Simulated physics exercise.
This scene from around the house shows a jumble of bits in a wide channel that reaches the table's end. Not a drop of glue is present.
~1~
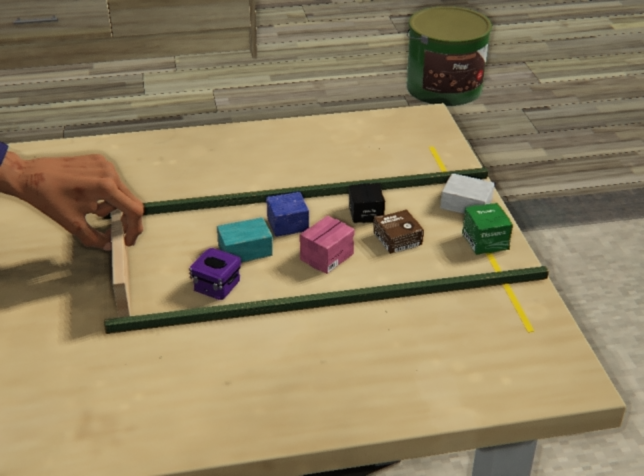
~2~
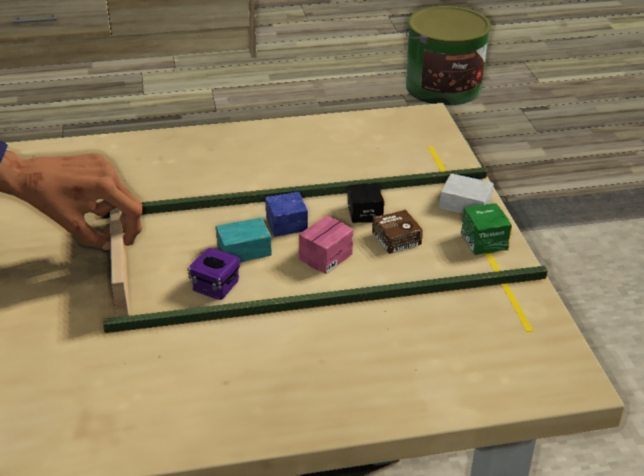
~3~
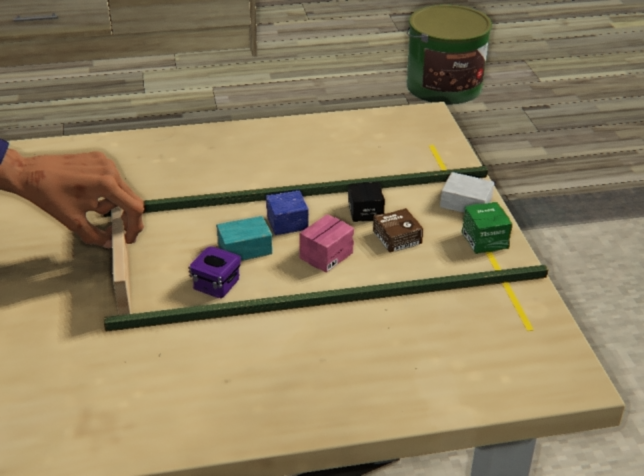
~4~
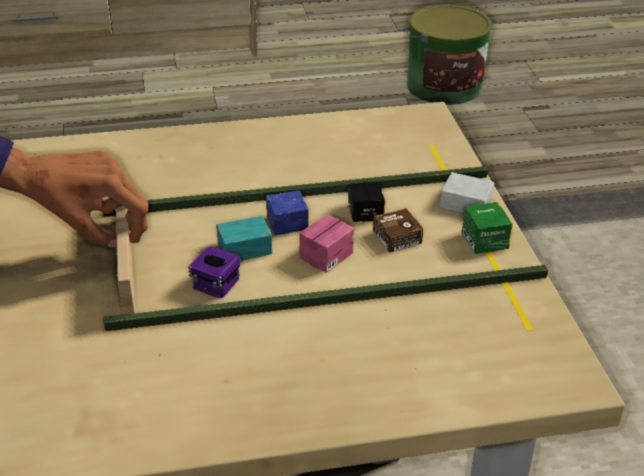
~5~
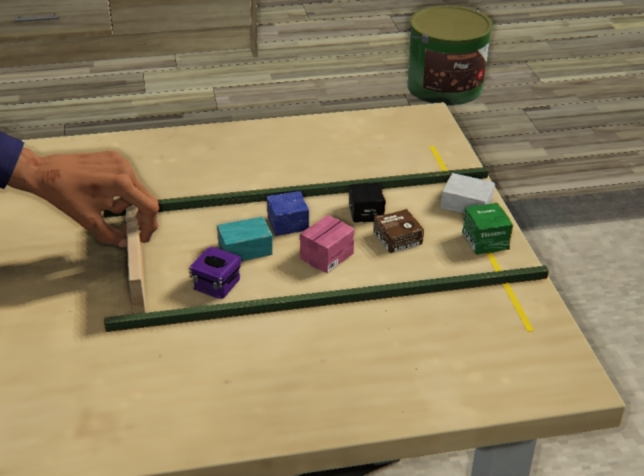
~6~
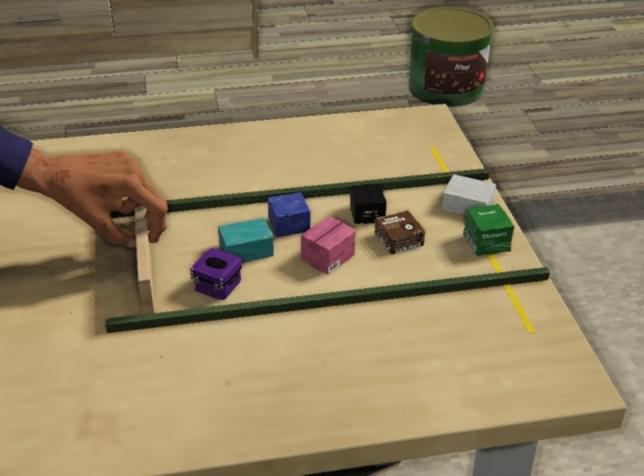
On a pale wooden tabletop beside a plank-patterned surface, seen from above at an angle, two dark green rails form a wide channel. Purple, turquoise, blue, pink, black and brown blocks sit between them, with white and green ones near yellow tape at right and a green tub behind. A hand at left holds a board still, then slides it slightly right, while the blocks stay put.
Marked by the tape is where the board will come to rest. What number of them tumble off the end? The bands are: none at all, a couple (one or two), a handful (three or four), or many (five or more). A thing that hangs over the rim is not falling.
Fallen: At least five.
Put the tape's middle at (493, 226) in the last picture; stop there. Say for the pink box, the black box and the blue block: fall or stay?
Outcome: The pink box is gone; the black box is gone; the blue block is safe.
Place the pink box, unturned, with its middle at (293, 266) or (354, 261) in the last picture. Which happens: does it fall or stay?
The pink box goes down at the first spot and goes down at the second.
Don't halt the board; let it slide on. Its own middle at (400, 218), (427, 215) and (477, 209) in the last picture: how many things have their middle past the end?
In order of the places given, that's 0, 2 and 5.
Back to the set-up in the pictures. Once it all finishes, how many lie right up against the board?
That comes to 3.
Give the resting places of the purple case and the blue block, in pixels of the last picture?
Purple case: About (505, 236); blue block: About (481, 195).
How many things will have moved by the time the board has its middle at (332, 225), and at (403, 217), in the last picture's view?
At the first spot 6, then 8.
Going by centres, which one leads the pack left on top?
Result - the turquoise block.
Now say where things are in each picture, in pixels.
The first frame shows white block (467, 196); green box (487, 229); brown box (399, 231); board (120, 248); tape (475, 227).
The second frame shows green box (486, 228); pink box (326, 244).
The third frame shows brown box (398, 230); board (120, 246).
The fourth frame shows white block (467, 195); turquoise block (244, 239).
The fifth frame shows green box (487, 228); black box (367, 202).
The sixth frame shows white block (469, 197); green box (489, 230); brown box (400, 232); board (144, 245); tape (476, 228).
Soon after, none off yet; white block at rest near (469, 197); green box at rest near (489, 230); brown box at rest near (400, 232).
Then, none off yet; white block at rest near (469, 197); green box moving near (493, 231); brown box moved about its own width near (448, 223).
At rest, the number that fall off is five or more; fallen, pink box, black box, brown box, green box and white block.
